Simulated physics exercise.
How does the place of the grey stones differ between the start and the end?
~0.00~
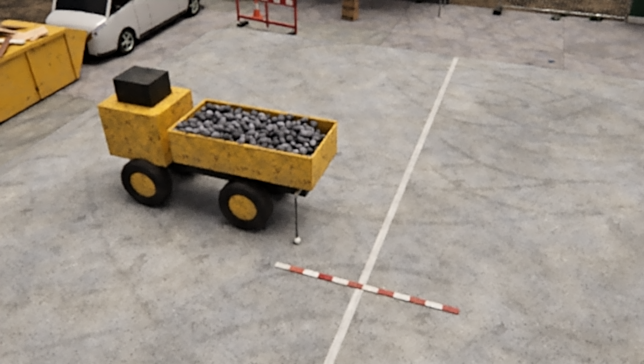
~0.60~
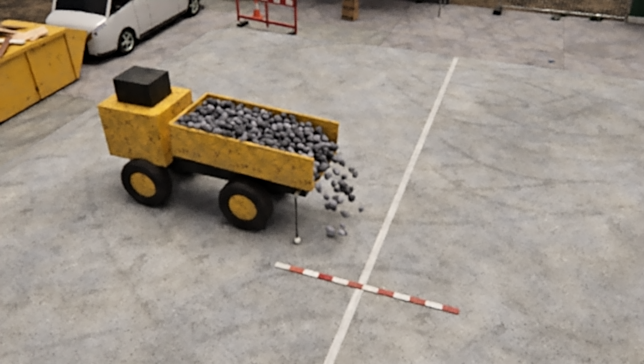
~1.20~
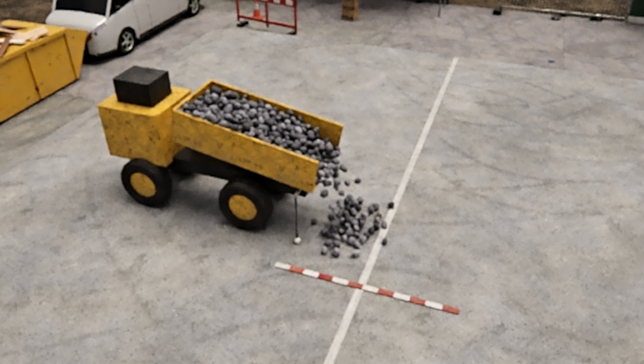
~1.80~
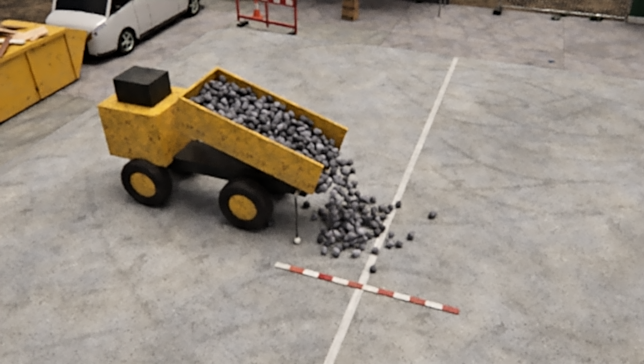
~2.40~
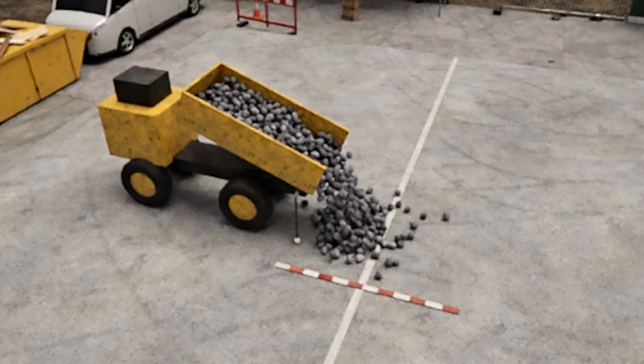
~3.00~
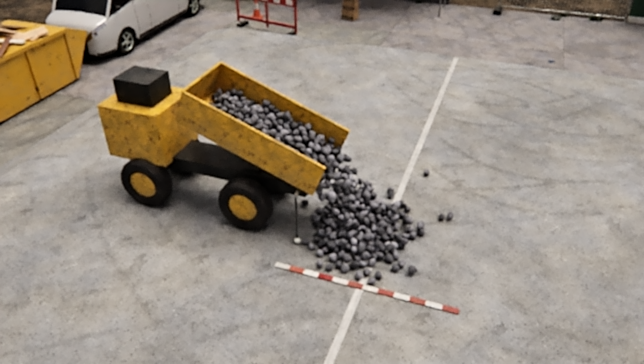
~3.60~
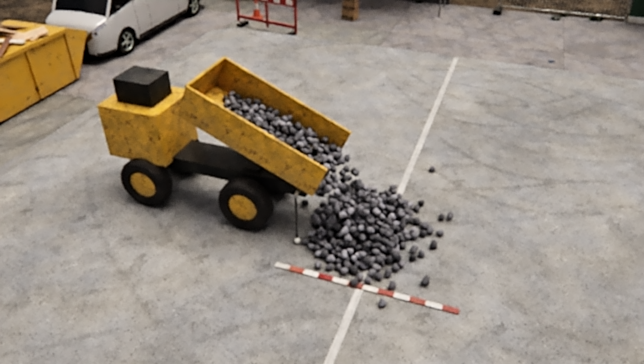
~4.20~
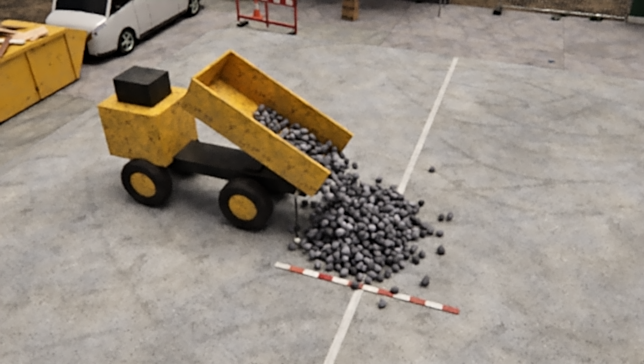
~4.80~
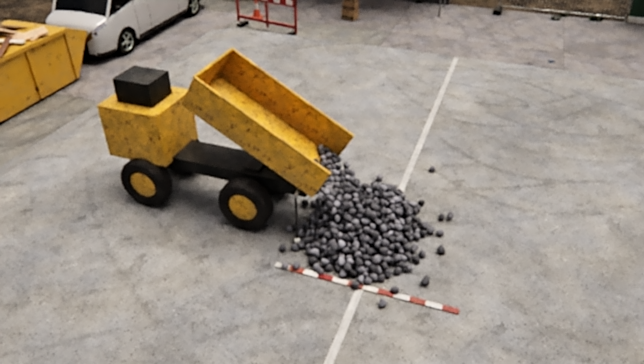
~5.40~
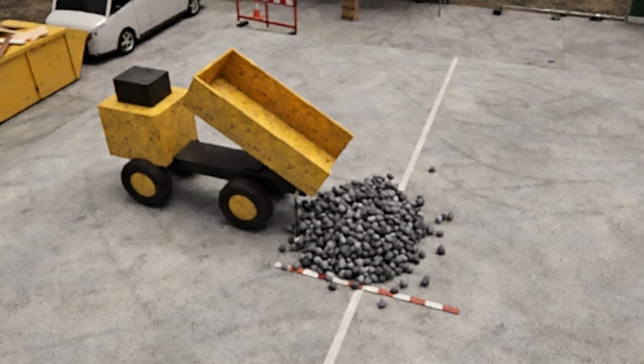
At the start the stones lie in the body of the yellow truck. At the end they are in a heap on the ground behind it, lower and further right, partly over the painted line.
